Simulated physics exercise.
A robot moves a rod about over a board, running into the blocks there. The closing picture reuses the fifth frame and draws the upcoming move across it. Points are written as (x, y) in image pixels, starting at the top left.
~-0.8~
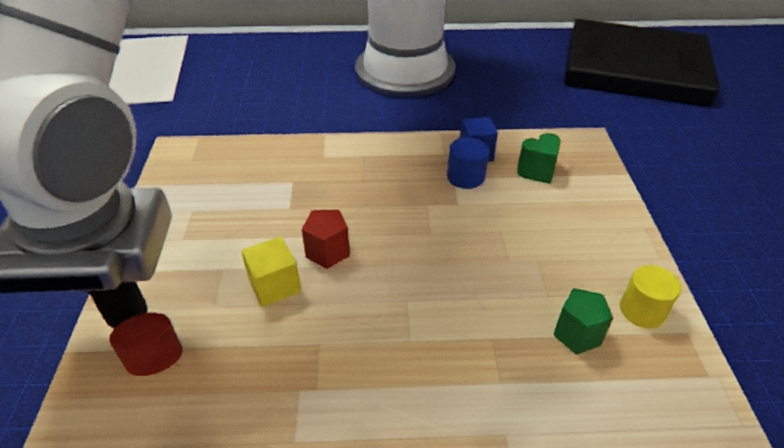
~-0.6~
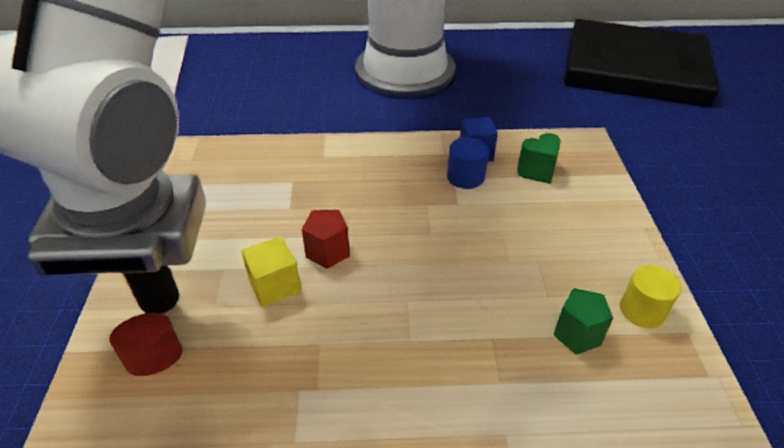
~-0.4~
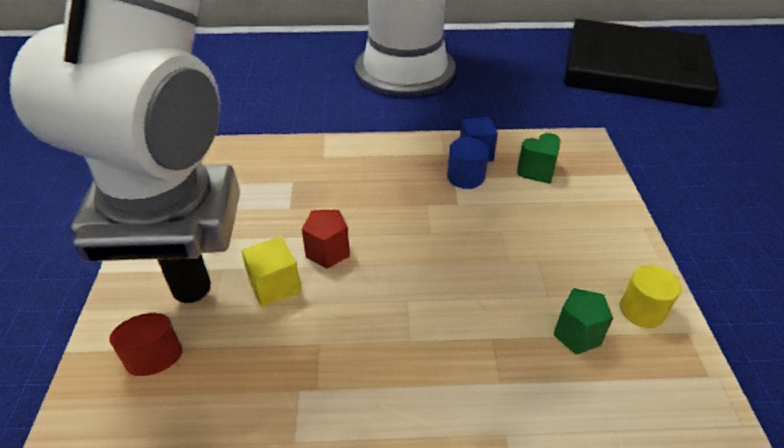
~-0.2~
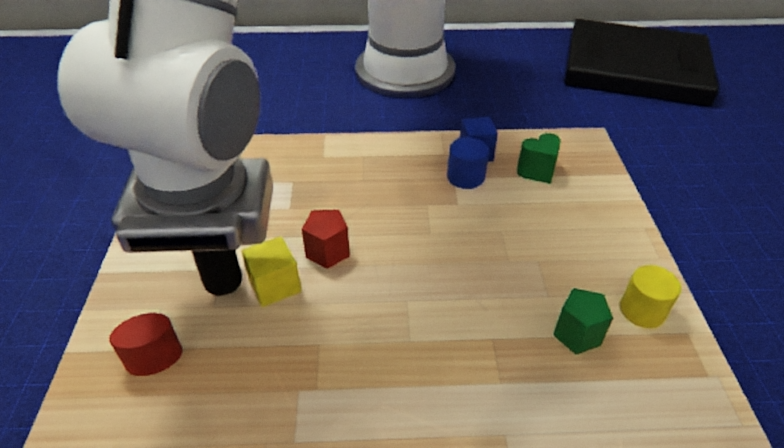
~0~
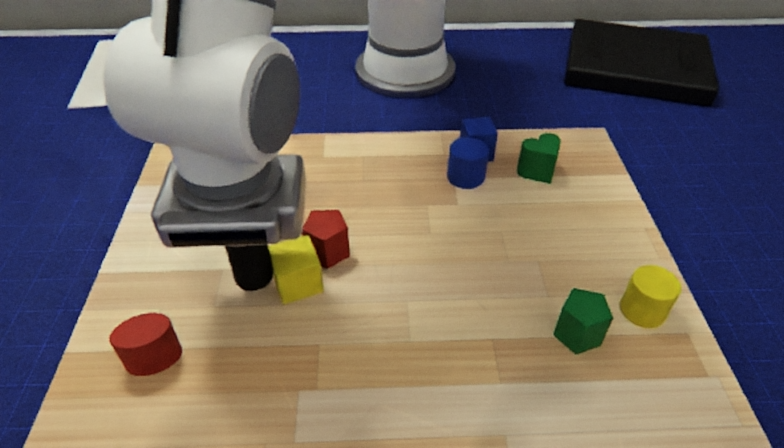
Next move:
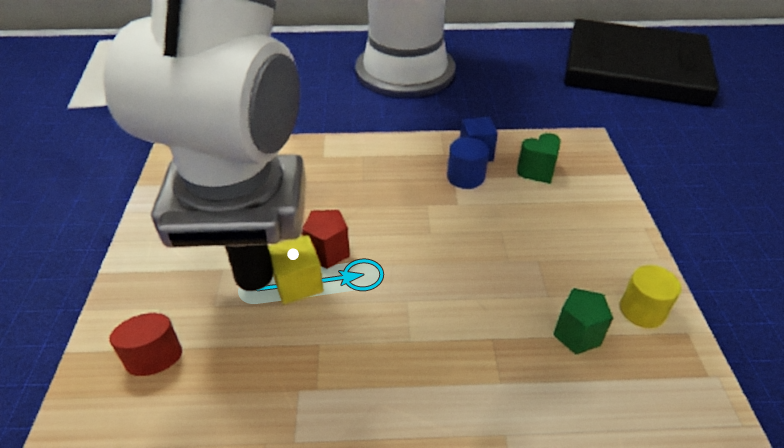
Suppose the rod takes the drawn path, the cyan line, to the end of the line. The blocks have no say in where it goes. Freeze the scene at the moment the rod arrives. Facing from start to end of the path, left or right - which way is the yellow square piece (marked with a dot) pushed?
The yellow square piece is shifted sideways to the right, facing along the path from start to end.
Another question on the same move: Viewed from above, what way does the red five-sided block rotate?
Twists anticlockwise.
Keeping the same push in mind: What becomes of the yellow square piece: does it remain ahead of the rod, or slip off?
It keeps leading.
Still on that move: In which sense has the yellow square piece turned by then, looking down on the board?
Prediction: Clockwise.
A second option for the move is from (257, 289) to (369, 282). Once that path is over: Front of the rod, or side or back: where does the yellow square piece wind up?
The yellow square piece stays in front.
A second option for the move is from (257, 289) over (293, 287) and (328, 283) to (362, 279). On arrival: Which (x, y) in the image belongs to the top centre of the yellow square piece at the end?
Put as a pixel place, it's (402, 250).
The drawn path runs from (257, 289) directly to (363, 275); the dot is on the yellow square piece.
On the path given first. One third of the way, rod (291, 273); yellow square piece (330, 253); red five-sided block (333, 219), turned 25° anticlockwise.
Two thirds of the way, rod (327, 268); yellow square piece (367, 251), turned 20° clockwise; red five-sided block (333, 219), turned 25° anticlockwise.
At the end, rod (363, 263); yellow square piece (403, 250), turned 35° clockwise; red five-sided block (333, 219), turned 25° anticlockwise.
